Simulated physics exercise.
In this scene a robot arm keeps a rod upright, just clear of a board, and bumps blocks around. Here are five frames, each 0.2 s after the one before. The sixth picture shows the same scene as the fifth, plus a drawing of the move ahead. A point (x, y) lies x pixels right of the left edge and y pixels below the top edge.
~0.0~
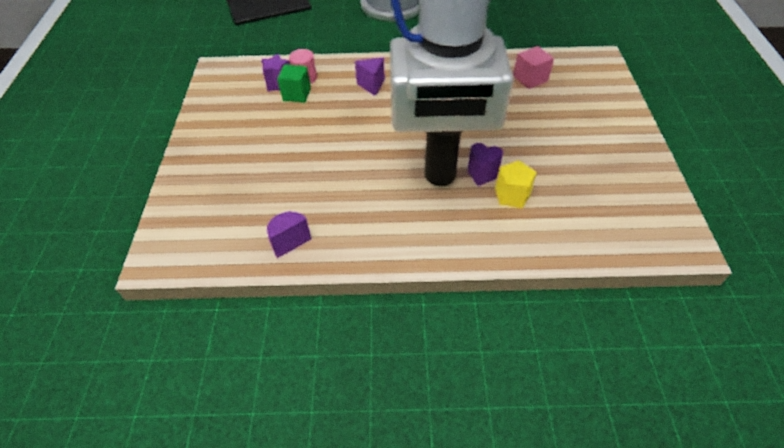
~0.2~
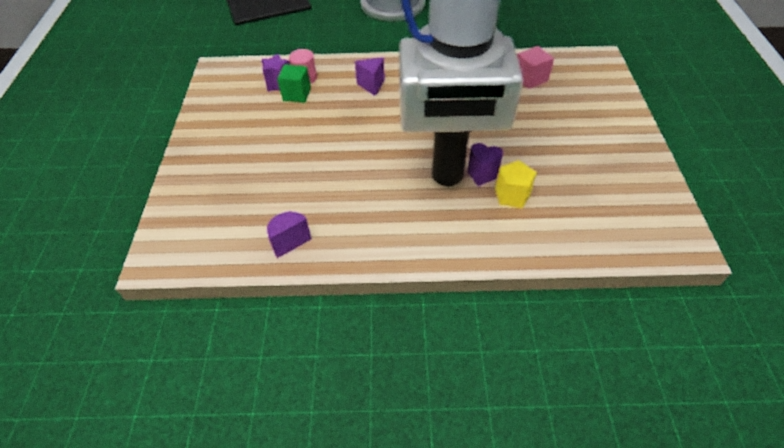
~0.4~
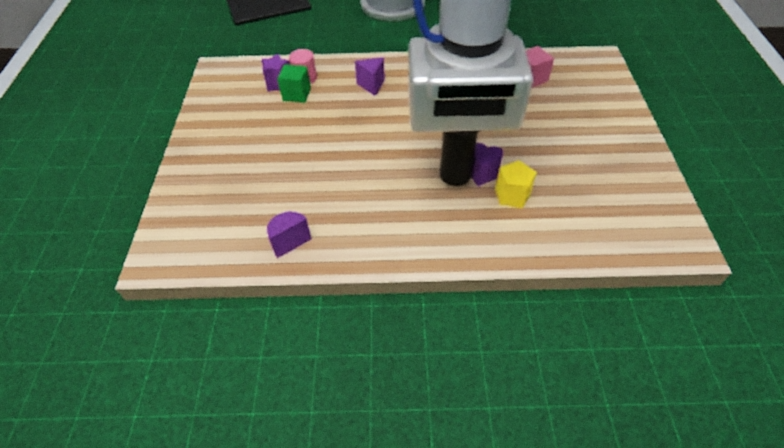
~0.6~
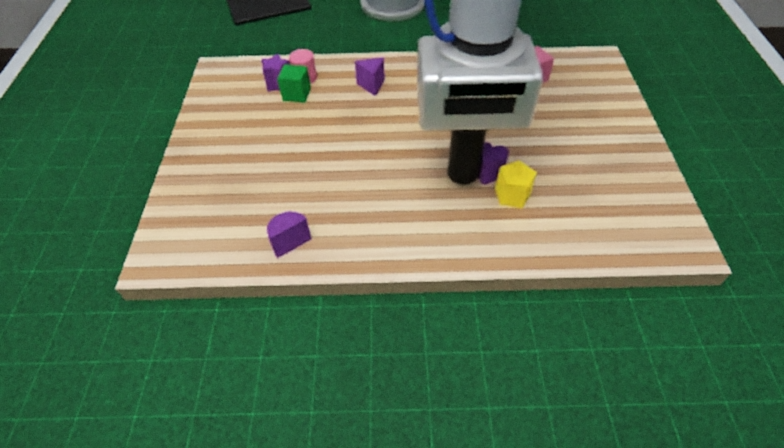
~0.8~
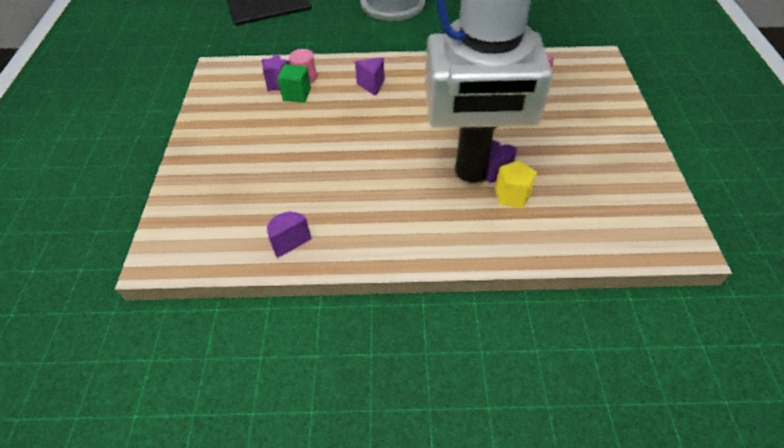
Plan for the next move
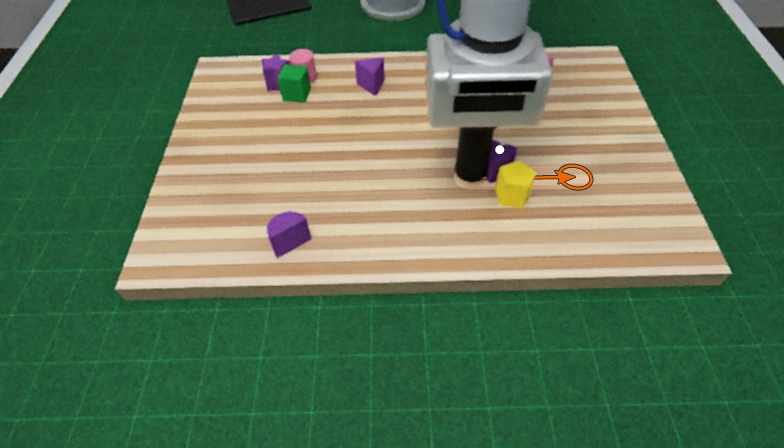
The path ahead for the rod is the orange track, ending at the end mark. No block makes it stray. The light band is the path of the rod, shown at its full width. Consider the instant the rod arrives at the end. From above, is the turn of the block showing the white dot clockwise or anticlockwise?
Anticlockwise, looking down.
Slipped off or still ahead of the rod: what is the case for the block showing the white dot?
It will get left beside or behind the rod.
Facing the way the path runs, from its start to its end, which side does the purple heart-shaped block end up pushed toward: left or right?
It heads left.
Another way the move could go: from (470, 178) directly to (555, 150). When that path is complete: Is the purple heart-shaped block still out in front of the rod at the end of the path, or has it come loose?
The purple heart-shaped block won't leave the front of the rod.
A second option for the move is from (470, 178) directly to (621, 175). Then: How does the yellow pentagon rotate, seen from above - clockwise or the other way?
Clockwise.
Drawn move, from (470, 178) to (575, 177); the dot is on the purple heart-shaped block.
The first path, step by step. One third of the way, rod (507, 171); purple heart-shaped block (535, 147), turned 20° anticlockwise; yellow pentagon (528, 177), turned 15° clockwise.
Two thirds of the way, rod (543, 171); purple heart-shaped block (567, 142), turned 35° anticlockwise; yellow pentagon (531, 179), turned 25° clockwise.
At the end, rod (578, 170); purple heart-shaped block (586, 135), turned 60° anticlockwise; yellow pentagon (531, 179), turned 25° clockwise.
